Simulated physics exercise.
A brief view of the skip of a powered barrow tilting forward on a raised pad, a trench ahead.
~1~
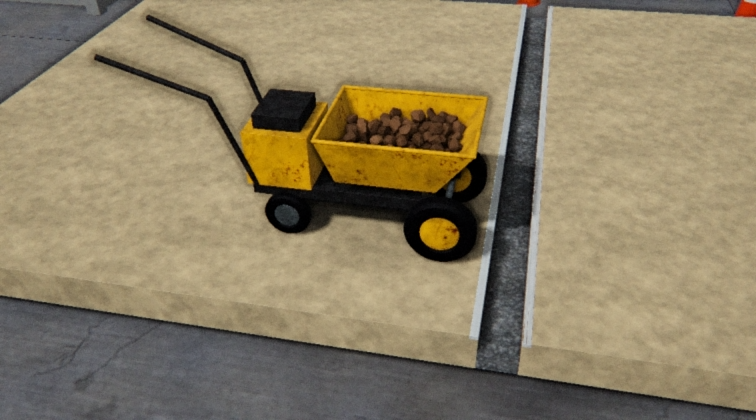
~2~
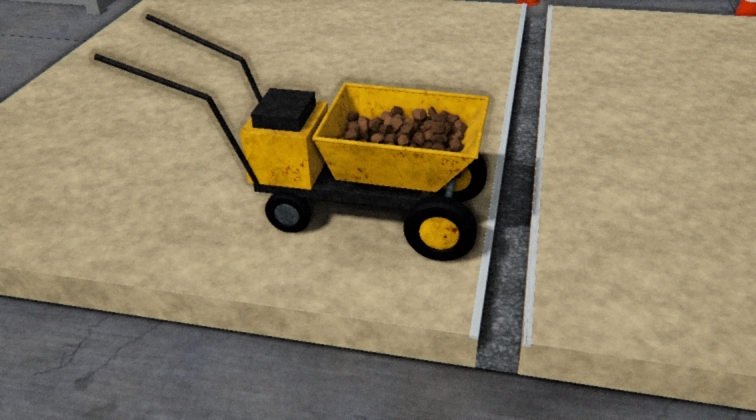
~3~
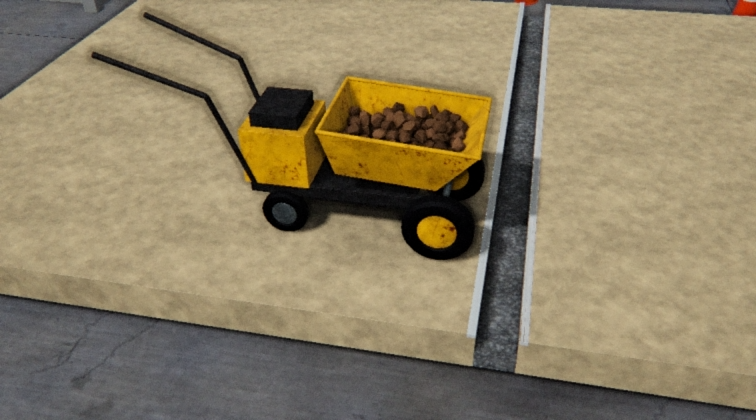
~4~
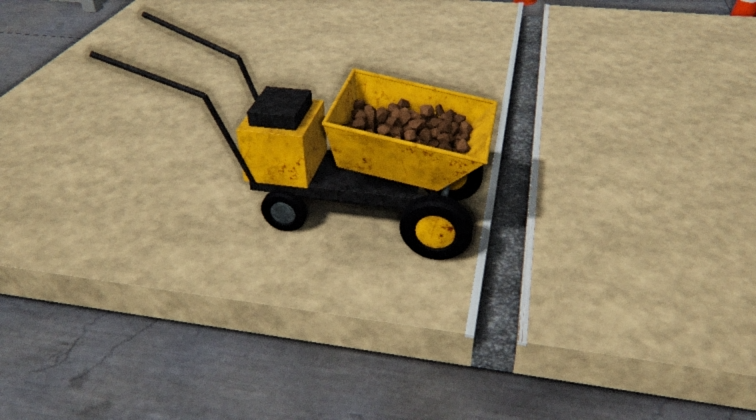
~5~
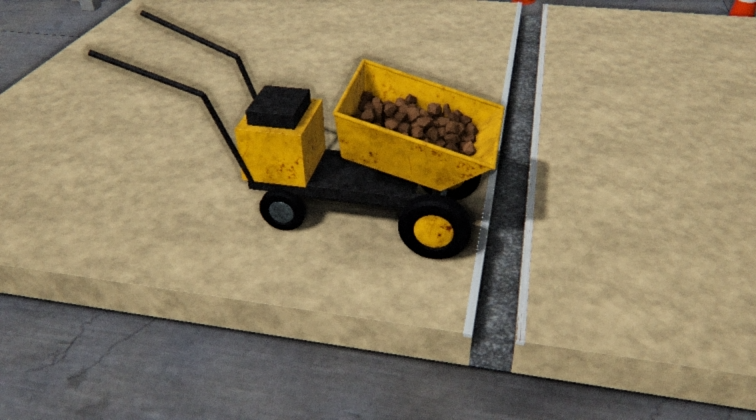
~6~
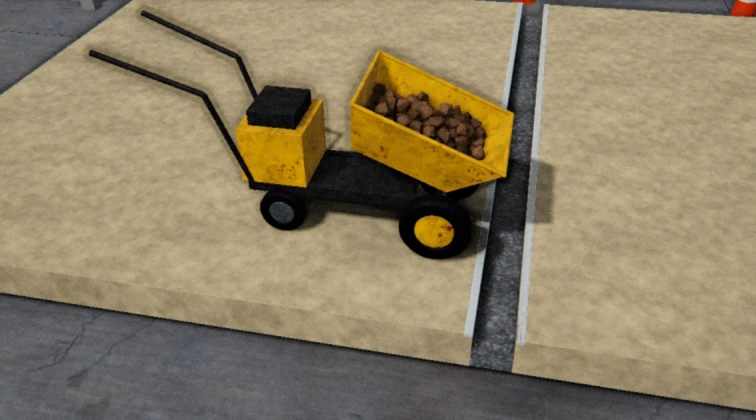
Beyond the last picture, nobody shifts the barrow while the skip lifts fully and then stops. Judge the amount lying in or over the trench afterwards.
Lying there is the smaller part.
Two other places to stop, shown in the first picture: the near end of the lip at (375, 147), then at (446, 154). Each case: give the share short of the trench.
About 30 percent the first time, about 0 percent the second.
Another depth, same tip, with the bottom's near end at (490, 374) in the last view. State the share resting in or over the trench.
The share comes out near 0 percent.
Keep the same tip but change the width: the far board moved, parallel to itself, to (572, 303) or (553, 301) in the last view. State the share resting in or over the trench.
First some 70, then 30 per cent.
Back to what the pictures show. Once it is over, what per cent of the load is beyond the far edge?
Roughly 75 in a hundred.
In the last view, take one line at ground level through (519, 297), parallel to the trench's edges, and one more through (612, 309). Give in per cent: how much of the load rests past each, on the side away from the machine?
Roughly 80 per cent, then roughly 10 per cent.
Shortly afterwards, skip tipped steeply; the whole lot in the skip.
Next, skip tipped right over; the bulk in the skip; near a quarter beyond it; only a few falling.
Some moments later, skip tipped right over; near a quarter in the skip; the bulk beyond it.
In the end, skip tipped right over; near a quarter in the skip; only a few in or heaped over the trench; the bulk beyond it.
